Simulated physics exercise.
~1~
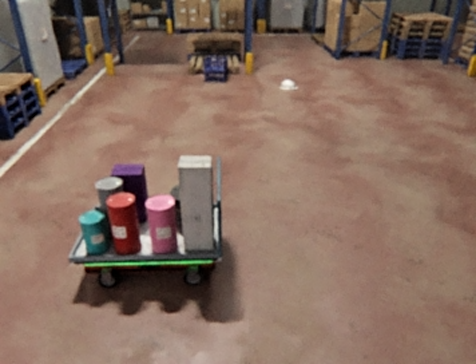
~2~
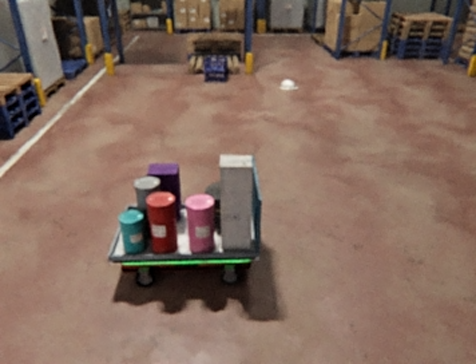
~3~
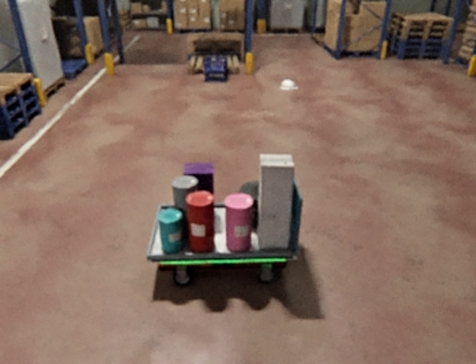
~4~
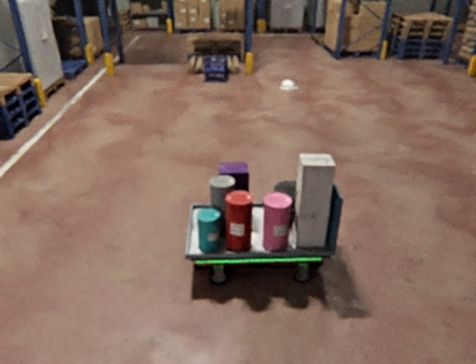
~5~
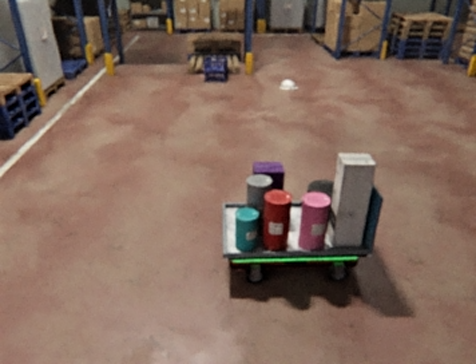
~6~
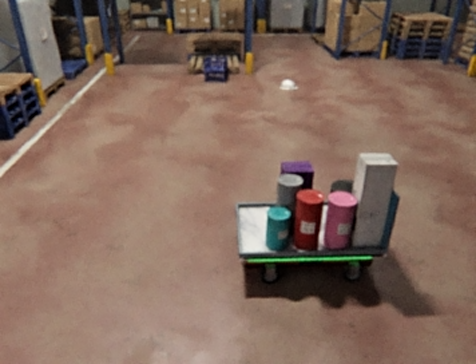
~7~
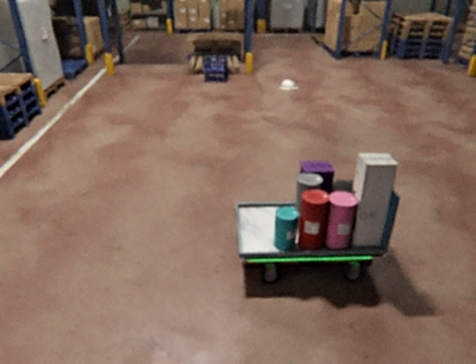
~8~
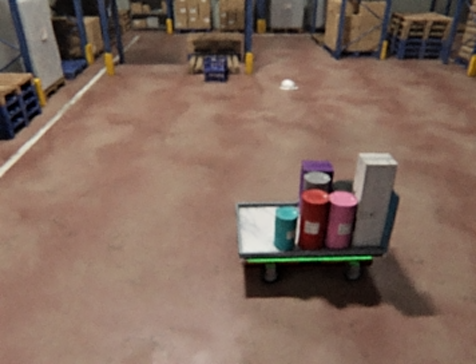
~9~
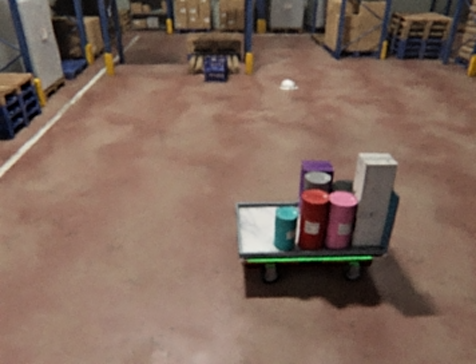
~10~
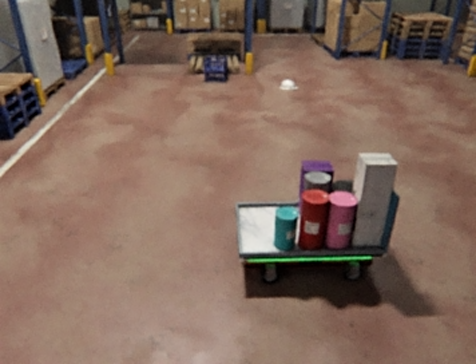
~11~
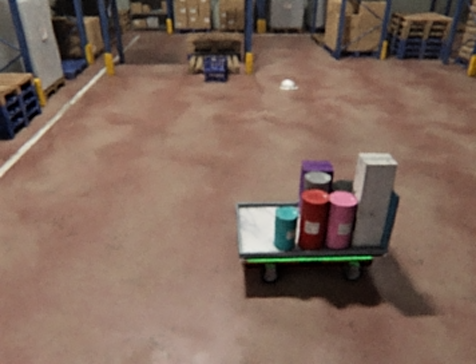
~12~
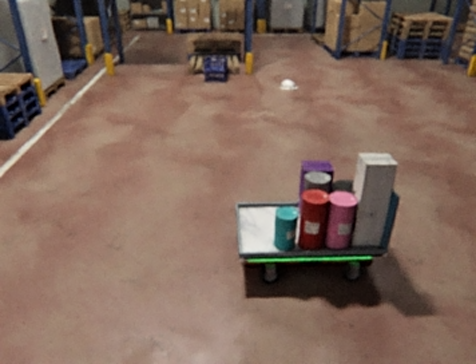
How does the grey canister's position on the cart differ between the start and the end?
At the start it stood toward the left part of the deck, behind the turquoise and red canisters. By the end it had shifted right along the deck and stood directly behind the red canister, in front of the purple box.
A flat cart carrying canisters and boxes rolled right across a warehouse floor and stopped, and several items slid forward along its deck, bunching up toward the tall board. Everything stayed upright, leaving the deck's left end empty.
